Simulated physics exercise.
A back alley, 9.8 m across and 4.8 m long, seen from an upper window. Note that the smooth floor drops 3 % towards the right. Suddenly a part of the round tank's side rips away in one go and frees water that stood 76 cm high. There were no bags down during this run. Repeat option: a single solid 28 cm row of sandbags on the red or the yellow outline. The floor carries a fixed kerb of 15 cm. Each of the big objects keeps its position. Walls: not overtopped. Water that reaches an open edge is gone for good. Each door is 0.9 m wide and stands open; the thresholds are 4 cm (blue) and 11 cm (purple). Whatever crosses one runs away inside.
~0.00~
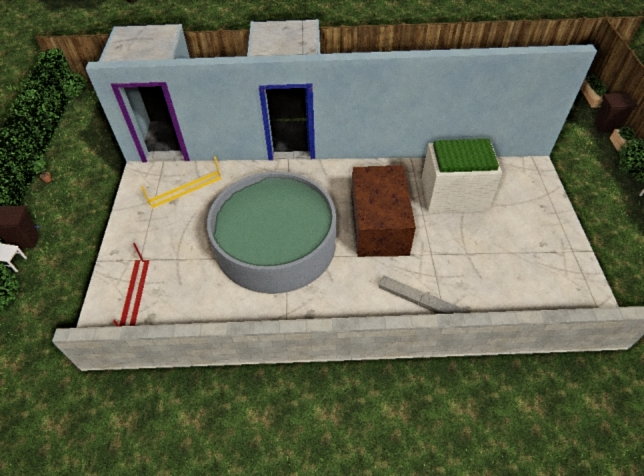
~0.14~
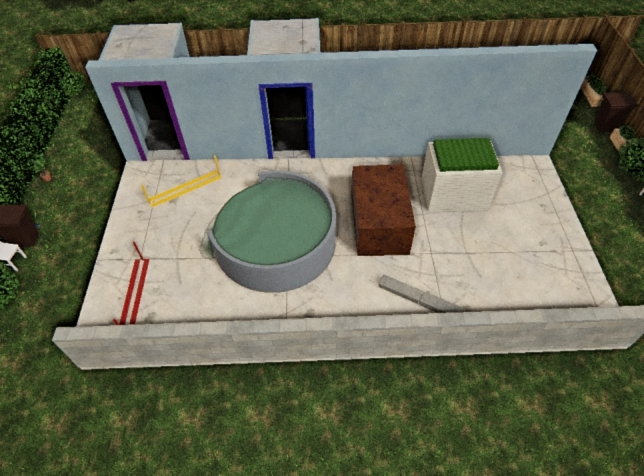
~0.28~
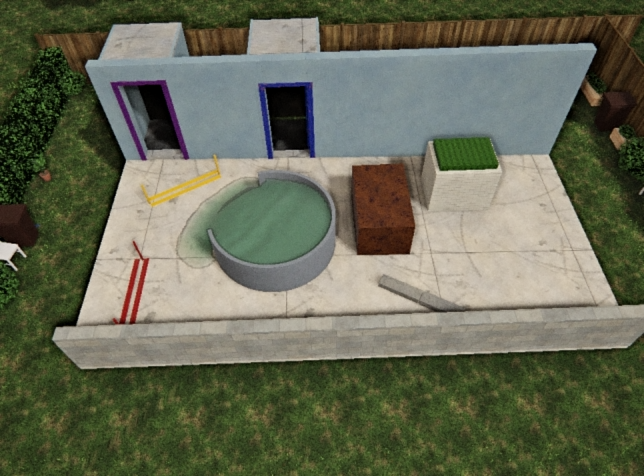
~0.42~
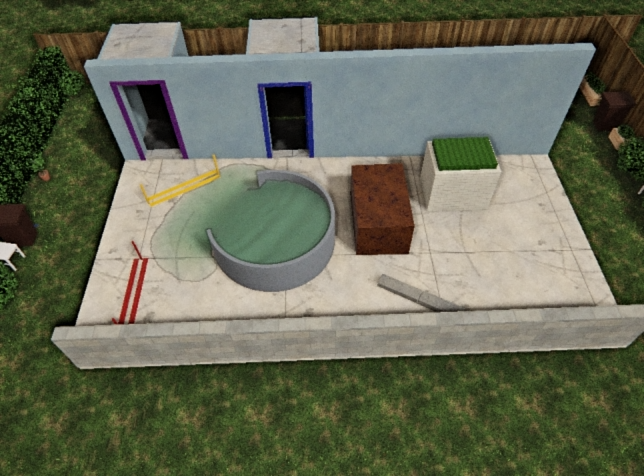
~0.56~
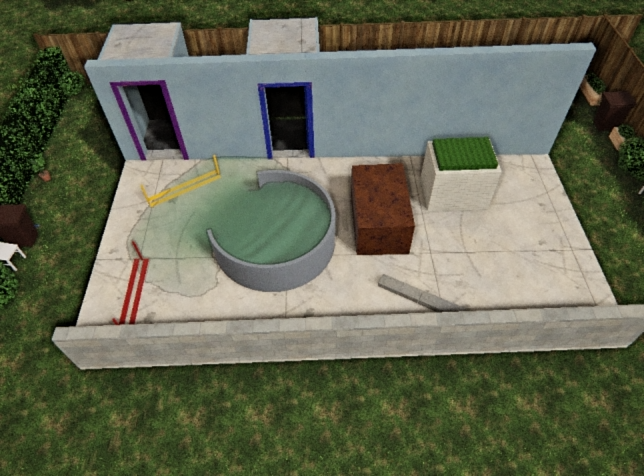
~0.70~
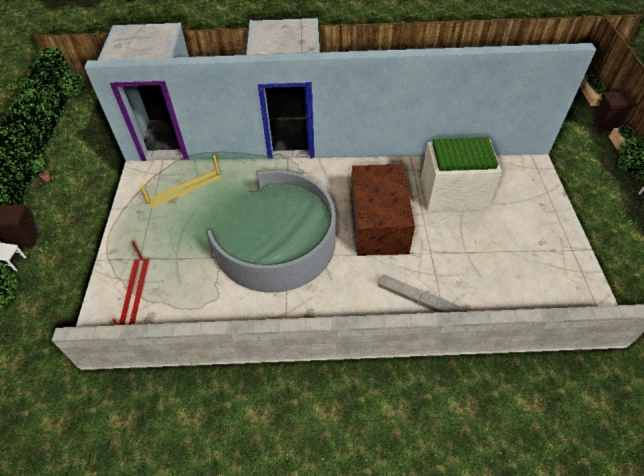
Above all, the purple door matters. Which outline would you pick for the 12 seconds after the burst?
The yellow outline.
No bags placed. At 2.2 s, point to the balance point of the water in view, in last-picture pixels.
Around (239, 220).
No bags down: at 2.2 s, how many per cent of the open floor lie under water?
Roughly 30 percent.
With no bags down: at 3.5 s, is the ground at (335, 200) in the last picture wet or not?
Soaked.
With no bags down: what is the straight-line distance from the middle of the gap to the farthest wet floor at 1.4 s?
3.4 m.
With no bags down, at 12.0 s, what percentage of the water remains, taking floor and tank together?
I'd put it at around 32 per cent.
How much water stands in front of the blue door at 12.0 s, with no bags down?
About 4.5 cm.
After 1.4 s water covers 25 % of the floor and is deepest (33 cm) near (211, 162) in the run without bags; in at the purple door, 13 L with no bags, 11 L with the row on red, 0 L on yellow.
After 2.2 s water covers 30 % of the floor and is deepest (31 cm) near (211, 168) in the run without bags; in at the purple door, 62 L with no bags, 74 L with the row on red, 0 L on yellow.
After 3.5 s water covers 35 % of the floor and is deepest (18 cm) near (219, 162) in the run without bags; in at the purple door, 109 L with no bags, 122 L with the row on red, 3 L on yellow.
After 7.0 s water covers 50 % of the floor and is deepest (10 cm) near (418, 186) in the run without bags; in at the purple door, 120 L with no bags, 131 L with the row on red, 3 L on yellow.
After 12.0 s water covers 60 % of the floor and is deepest (9 cm) near (418, 186) in the run without bags; in at the purple door, 120 L with no bags, 131 L with the row on red, 3 L on yellow.
